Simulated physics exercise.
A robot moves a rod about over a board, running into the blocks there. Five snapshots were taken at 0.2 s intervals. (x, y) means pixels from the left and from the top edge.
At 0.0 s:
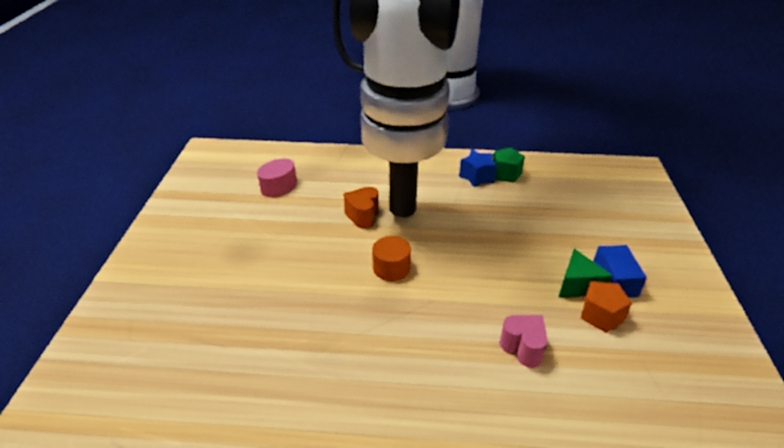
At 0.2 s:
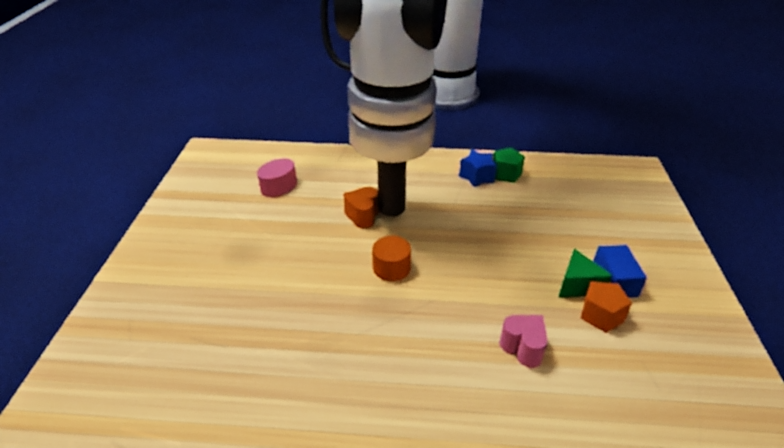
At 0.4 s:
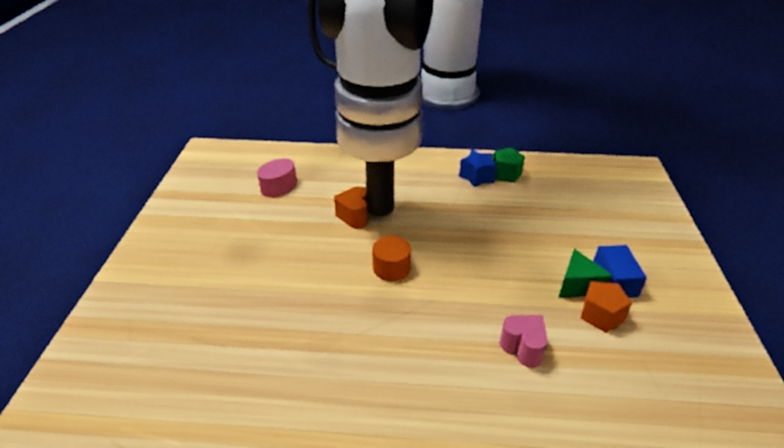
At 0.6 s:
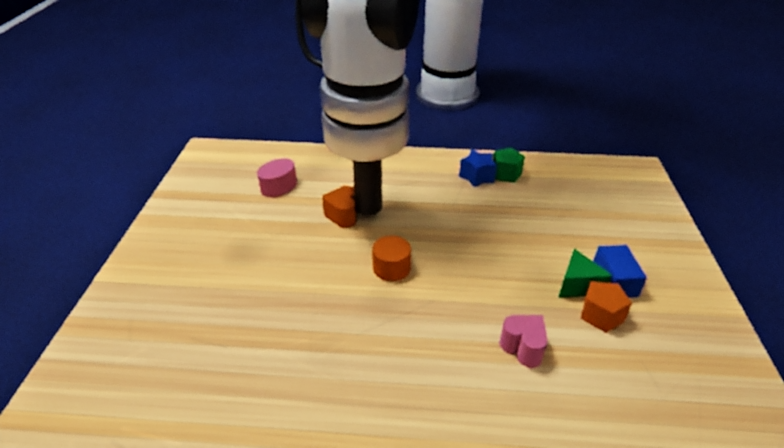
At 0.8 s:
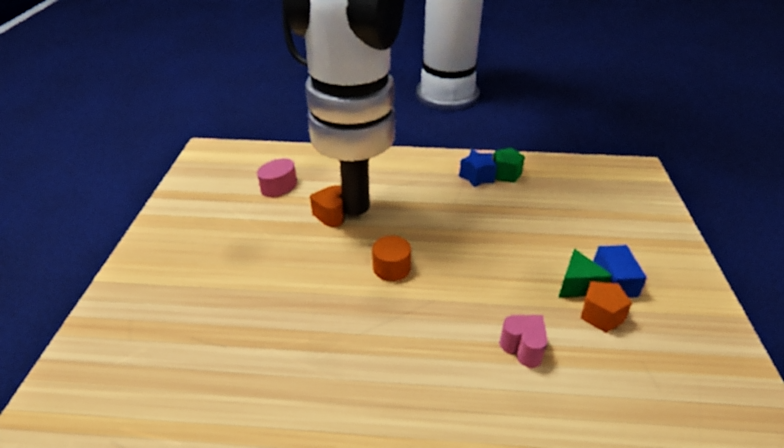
A robot arm slid its black rod left across a wooden board, met the orange heart block and pushed it a short way left, while the other colored blocks stayed still.
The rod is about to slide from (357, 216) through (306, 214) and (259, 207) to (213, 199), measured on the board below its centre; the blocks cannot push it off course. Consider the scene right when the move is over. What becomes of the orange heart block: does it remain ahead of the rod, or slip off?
When the path is over, you would find the orange heart block still in front of the rod.
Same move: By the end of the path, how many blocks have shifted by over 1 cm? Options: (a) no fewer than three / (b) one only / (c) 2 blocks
My pick is b.
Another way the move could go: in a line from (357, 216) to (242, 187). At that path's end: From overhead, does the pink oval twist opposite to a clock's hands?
Going by the path, no.
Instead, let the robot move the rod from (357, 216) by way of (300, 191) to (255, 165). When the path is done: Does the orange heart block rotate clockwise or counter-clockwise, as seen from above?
Its rotation is counterclockwise.
What follows on the original path. One third of the way, rod (305, 205); orange heart block (277, 194).
Two thirds of the way, rod (256, 197); orange heart block (228, 188).
At the end, rod (210, 190); pink oval still; orange heart block (182, 181).
